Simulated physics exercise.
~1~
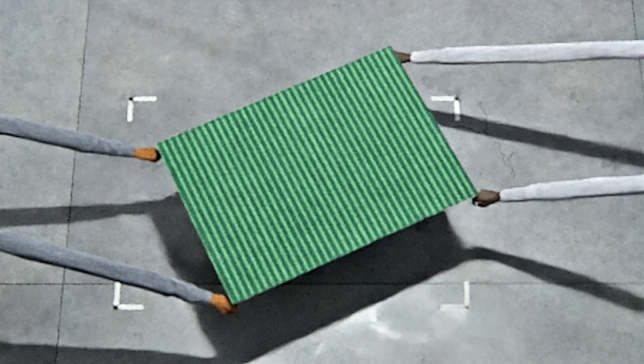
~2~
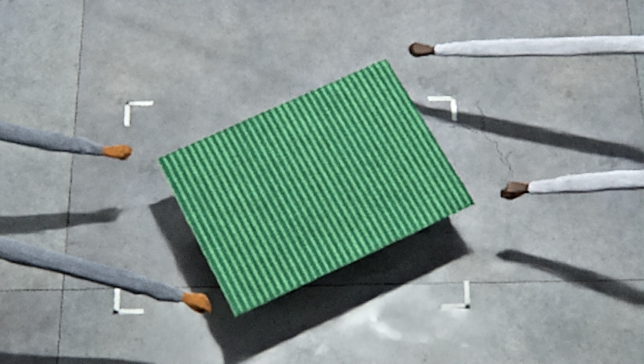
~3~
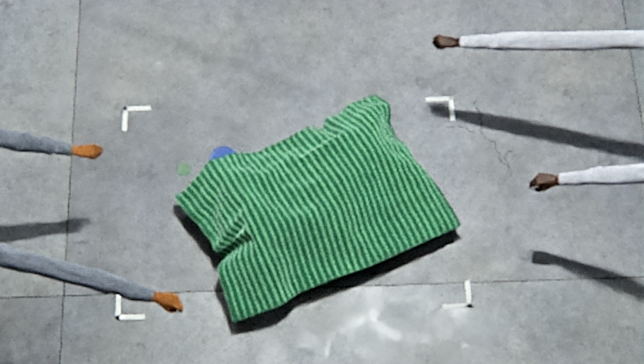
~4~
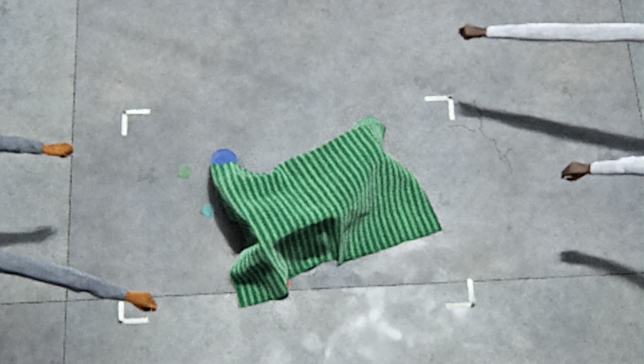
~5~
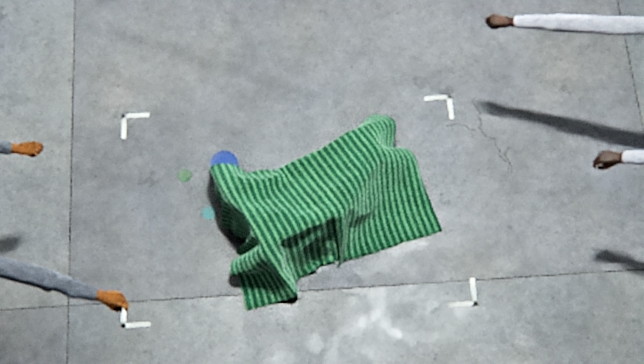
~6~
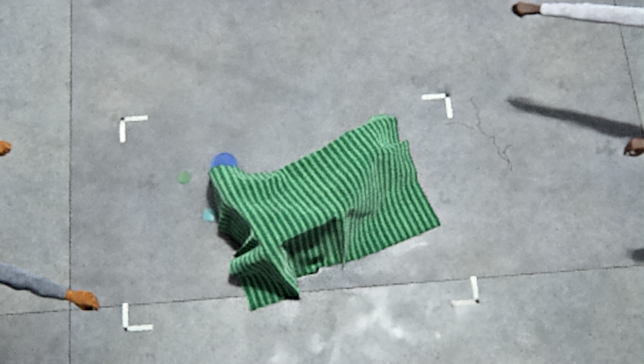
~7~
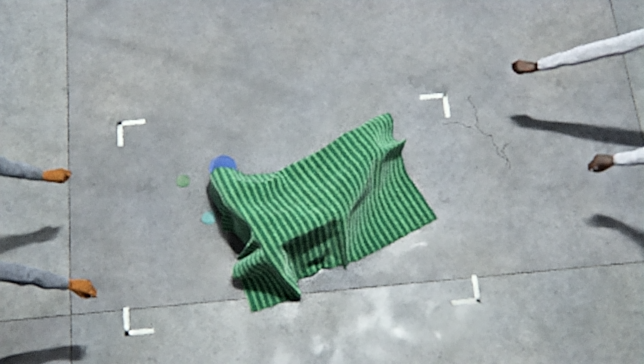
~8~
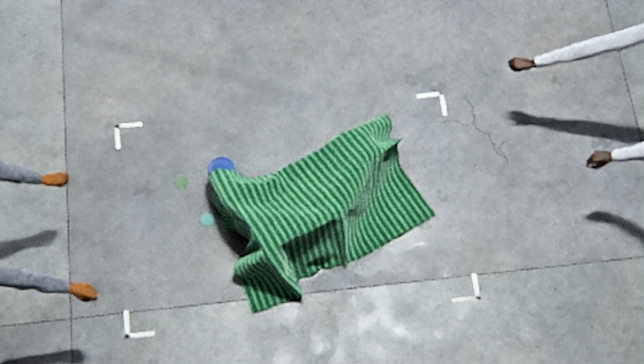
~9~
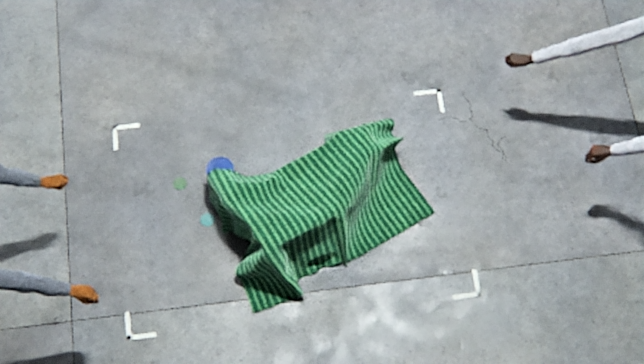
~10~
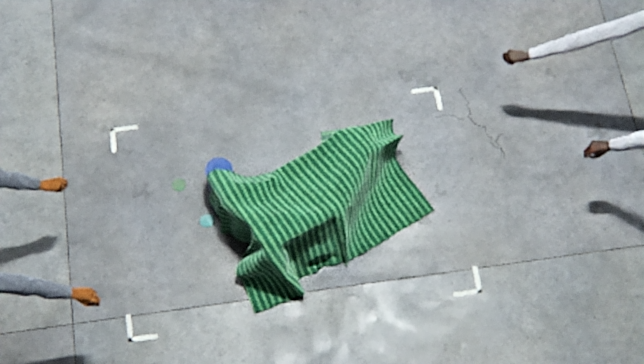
The footage shows four outstretched arms holding a green striped sheet level above a grey concrete floor, then letting go and drawing back as it drops and crumples. It settles in folds, with a blue disc peeking out at its left edge and small green and teal discs still visible nearby.
